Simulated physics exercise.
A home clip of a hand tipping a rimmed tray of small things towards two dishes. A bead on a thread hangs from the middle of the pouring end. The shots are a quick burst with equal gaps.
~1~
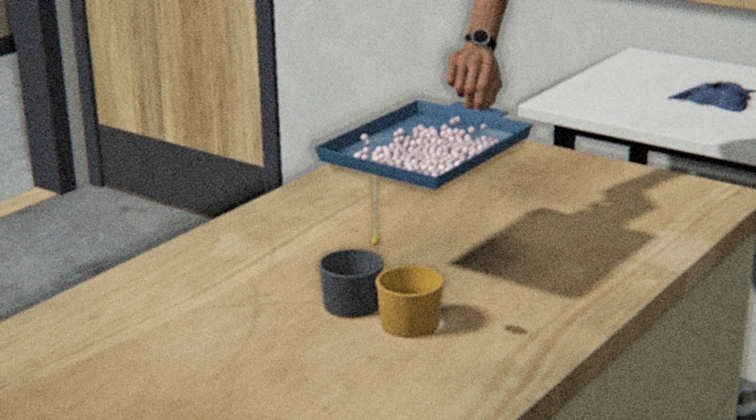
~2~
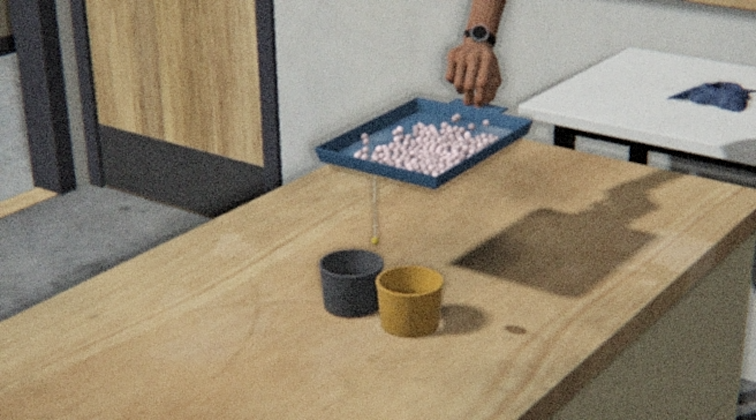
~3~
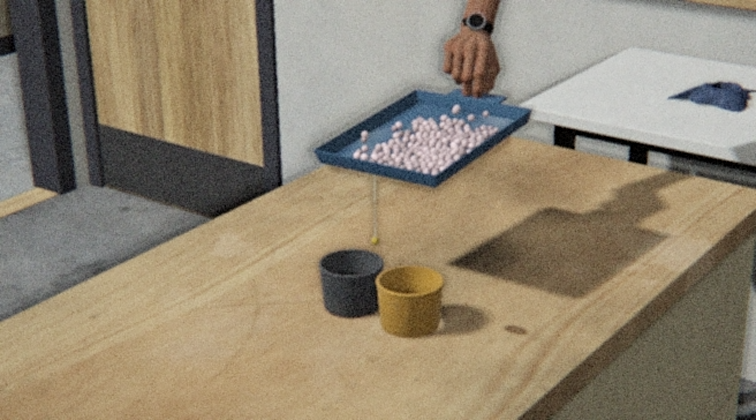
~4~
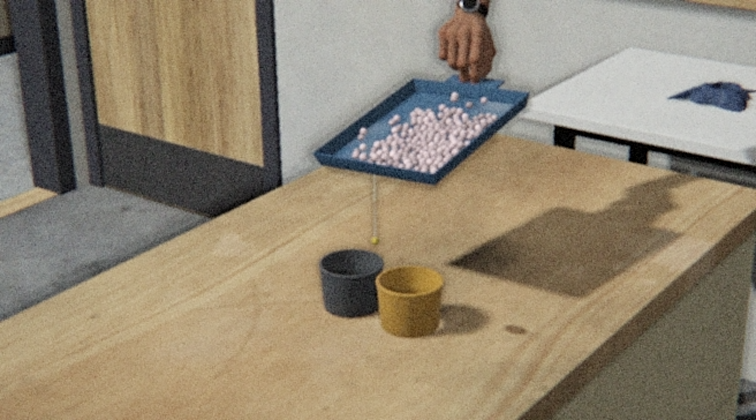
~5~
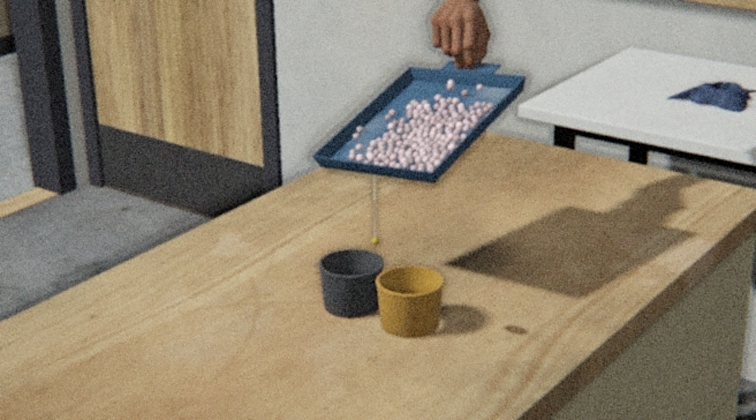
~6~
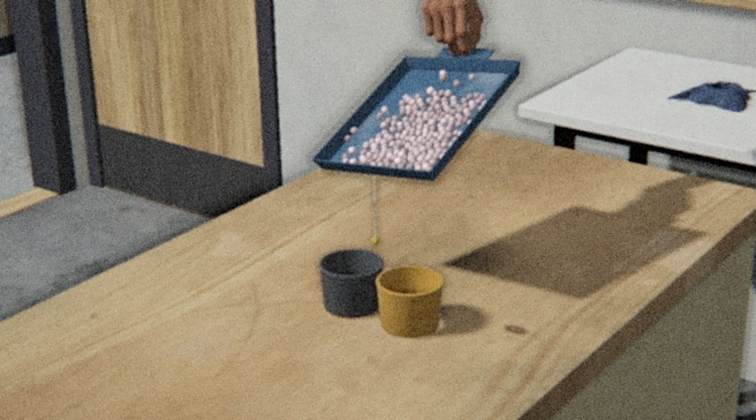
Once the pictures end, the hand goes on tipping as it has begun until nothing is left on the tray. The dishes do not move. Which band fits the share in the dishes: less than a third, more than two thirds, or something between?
In the dishes lies less than a third of it.
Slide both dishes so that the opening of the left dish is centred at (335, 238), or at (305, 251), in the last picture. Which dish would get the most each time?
First left, then left.
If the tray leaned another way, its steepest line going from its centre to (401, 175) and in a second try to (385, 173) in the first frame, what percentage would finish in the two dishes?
Near 90 % and 70 %.
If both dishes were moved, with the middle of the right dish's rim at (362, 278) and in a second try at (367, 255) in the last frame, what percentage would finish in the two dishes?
Near 20 % and 70 %.
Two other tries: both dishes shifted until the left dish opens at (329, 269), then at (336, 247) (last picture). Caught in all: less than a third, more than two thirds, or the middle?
At the first place under a third, at the second one to two thirds.
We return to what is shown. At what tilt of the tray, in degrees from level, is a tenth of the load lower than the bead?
Roughly 70°.
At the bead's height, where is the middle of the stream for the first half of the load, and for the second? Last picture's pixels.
First near (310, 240), later near (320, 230).
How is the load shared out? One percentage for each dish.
Left dish near 20 in a hundred; right dish near 0.
Soon after the last picture, tray tipped steeply; most on the tray; a stray few in the left dish; a small part outside both; about a quarter in the air.
A little later, tray tipped past a quarter turn; a stray few on the tray; about a quarter in the left dish; about two thirds outside both; a small part in the air.
Later still, tray tipped past a quarter turn; about a quarter in the left dish; most outside both.
By the end, tray tipped past a quarter turn; none in the right dish; about a quarter in the left dish; most outside both.
